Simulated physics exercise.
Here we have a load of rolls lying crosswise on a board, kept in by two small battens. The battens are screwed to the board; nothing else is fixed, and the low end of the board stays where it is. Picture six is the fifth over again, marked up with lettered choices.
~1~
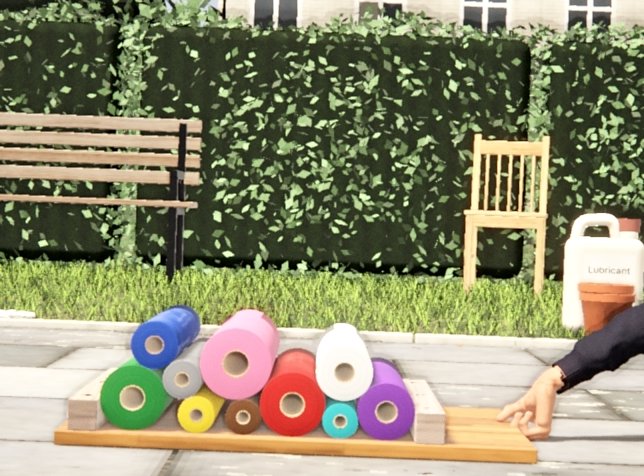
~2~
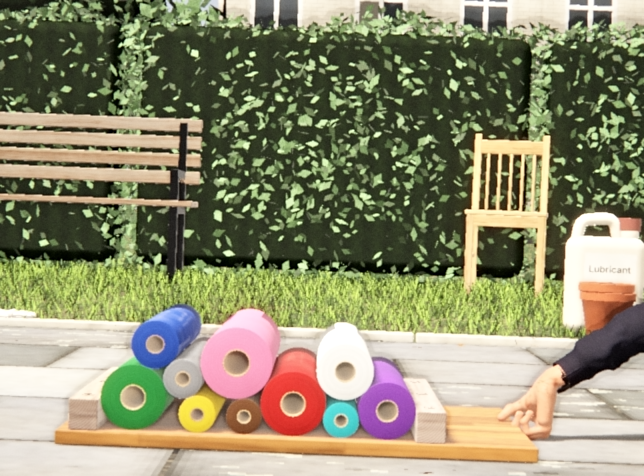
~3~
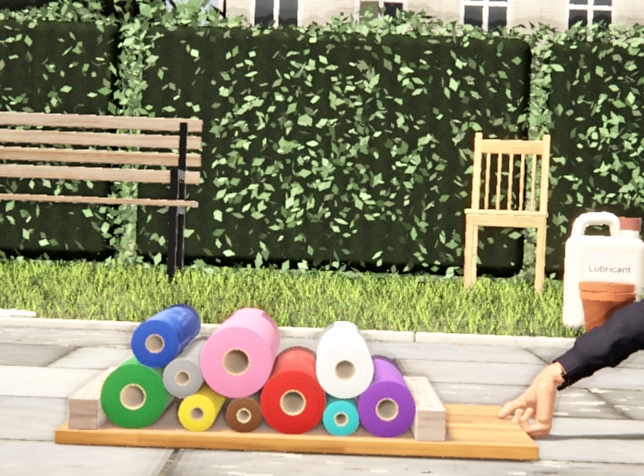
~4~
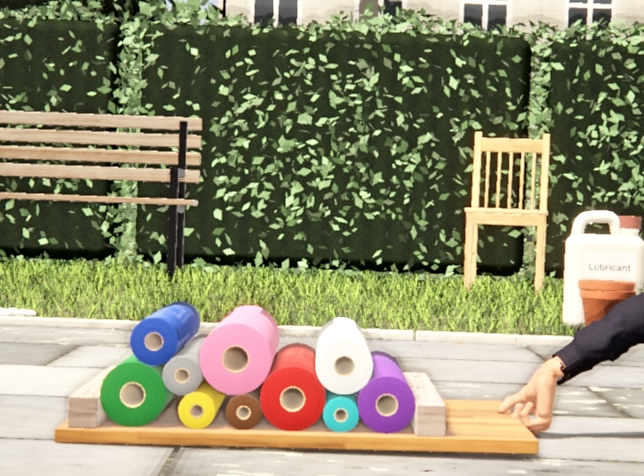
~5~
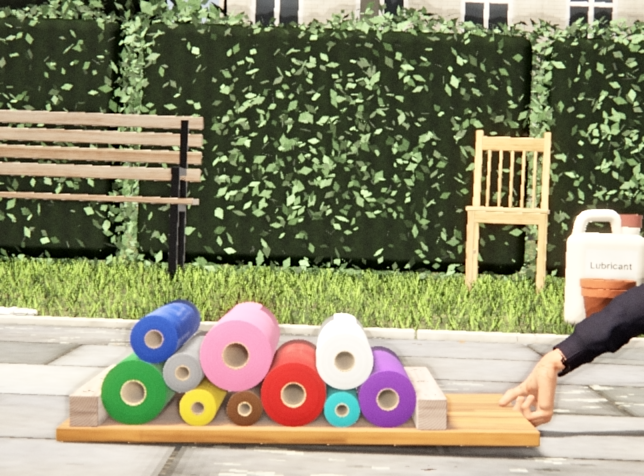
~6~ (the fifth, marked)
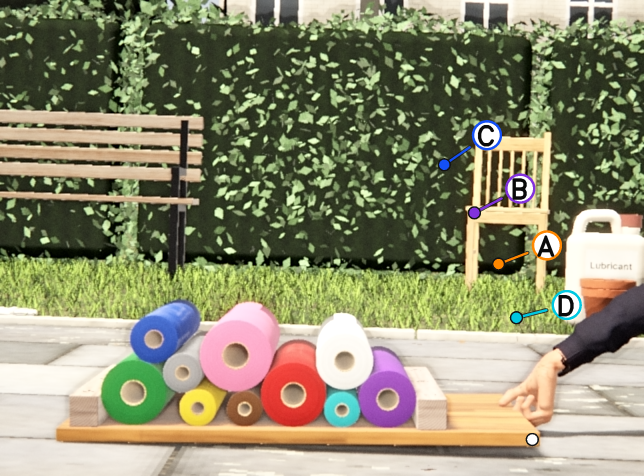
A board loaded with colourful rolls barely moves at first on the paving, a hand at its right end, with a bench and chair behind. Then the hand and the board's right end seem to rise very slightly, while the rolls keep their places between the two small battens.
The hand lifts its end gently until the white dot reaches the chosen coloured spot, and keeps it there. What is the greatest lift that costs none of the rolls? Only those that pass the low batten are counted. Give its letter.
The highest mark that will do is D.
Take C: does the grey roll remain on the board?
No.
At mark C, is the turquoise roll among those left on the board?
Yes, with C.
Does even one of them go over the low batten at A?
At A: Yes.
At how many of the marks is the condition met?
The number is one.
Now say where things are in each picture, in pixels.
The first picture shows purple roll (387, 412); grey roll (182, 379); white roll (344, 372).
The second picture shows white roll (345, 371); pink roll (236, 363).
The third picture shows board (299, 409); turquoise roll (341, 419); purple roll (387, 409); red roll (293, 402).
The fourth picture shows board (300, 405); green roll (133, 395); yellow roll (197, 411).
The fifth picture shows board (301, 401); green roll (134, 393); yellow roll (198, 408).
On the marked copy, A at (498, 264); B at (474, 213); C at (444, 165); D at (516, 318); the white dot at (532, 439).
Following D. Soon after the start, board at 13°.
Later, board at 16°.
In the end, board at 16°, none over the low batten.
As for the rest, A two over the low batten (grey, blue); B two over the low batten (grey, blue); C two over the low batten (grey, blue).
